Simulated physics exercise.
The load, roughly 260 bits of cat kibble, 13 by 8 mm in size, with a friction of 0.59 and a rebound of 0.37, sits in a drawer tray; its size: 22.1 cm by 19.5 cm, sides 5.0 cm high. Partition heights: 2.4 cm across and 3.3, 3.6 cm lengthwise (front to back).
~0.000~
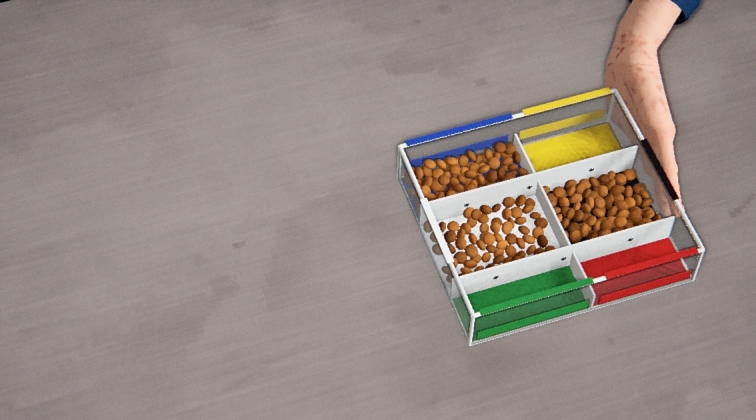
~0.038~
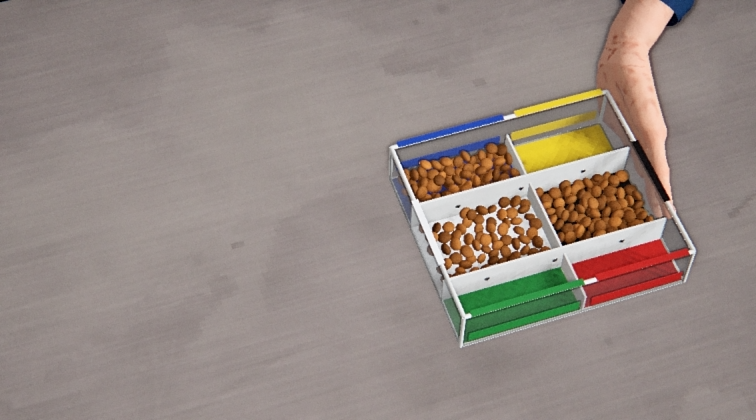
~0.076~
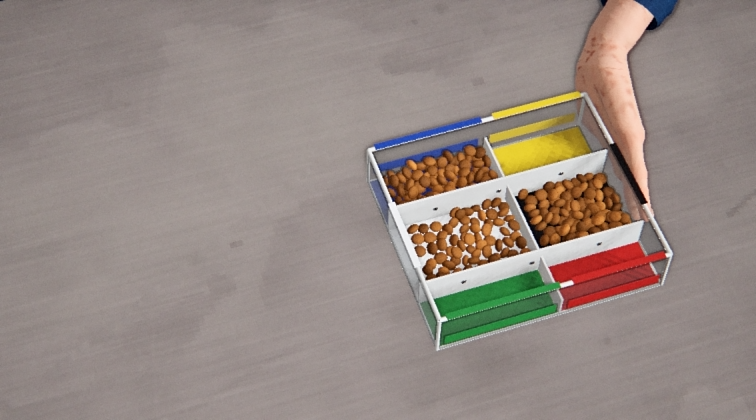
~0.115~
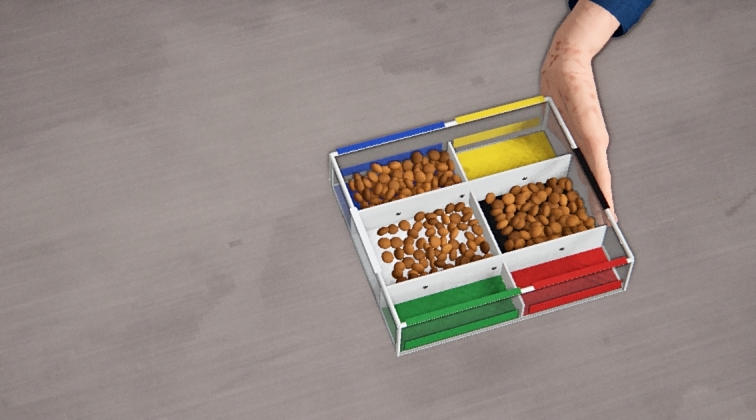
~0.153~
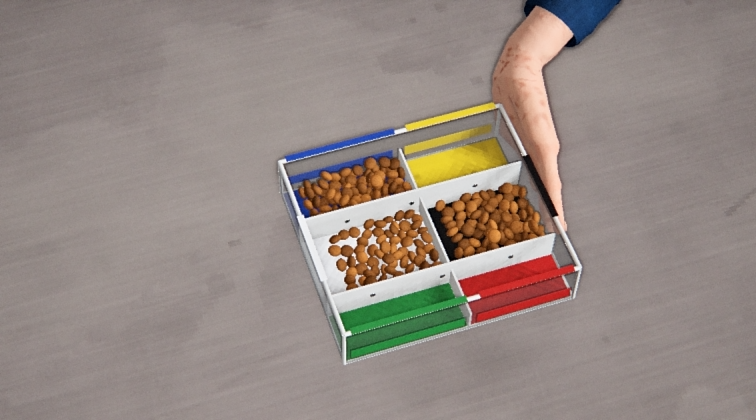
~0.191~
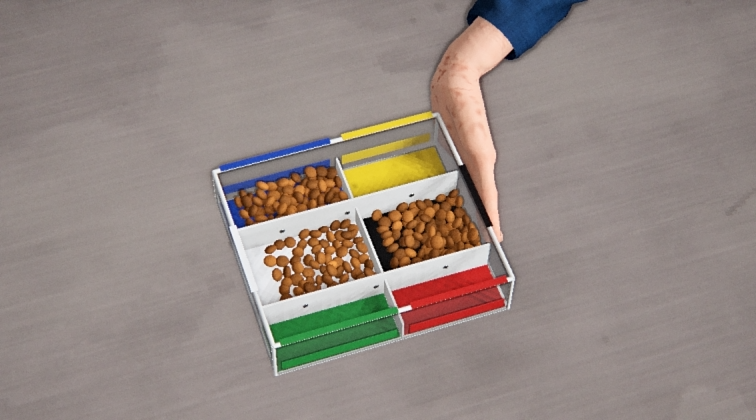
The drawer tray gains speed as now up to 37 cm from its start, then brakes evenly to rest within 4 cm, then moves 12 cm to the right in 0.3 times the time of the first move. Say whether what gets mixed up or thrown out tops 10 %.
Strayed: Over.
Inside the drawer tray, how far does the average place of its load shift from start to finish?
Roughly 3.5 cm.
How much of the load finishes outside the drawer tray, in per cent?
About 10 per cent.
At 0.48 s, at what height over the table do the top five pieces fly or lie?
Roughly 19 cm.
After 0.30 s, tilt 0 degrees; white 30 %, blue 35 %, black 35 %; 0 % away from where they began.
After 0.40 s, tilt 0 degrees; white 40 %, blue 30 %, black 20 %, in the air 10 %; 25 % away from where they began.
After 0.48 s, tilt 0 degrees; yellow 10 %, white 30 %, blue 20 %, black 25 %, in the air 10 %; 35 % away from where they began.
After 0.56 s, tilt 0 degrees; outside 5 %, yellow 10 %, white 25 %, red 5 %, blue 20 %, black 25 %, in the air 10 %; 40 % away from where they began.
In the end, at 1.6 s, outside 10 %, yellow 10 %, white 25 %, blue 20 %, black 25 %; 40 % away from where they began.
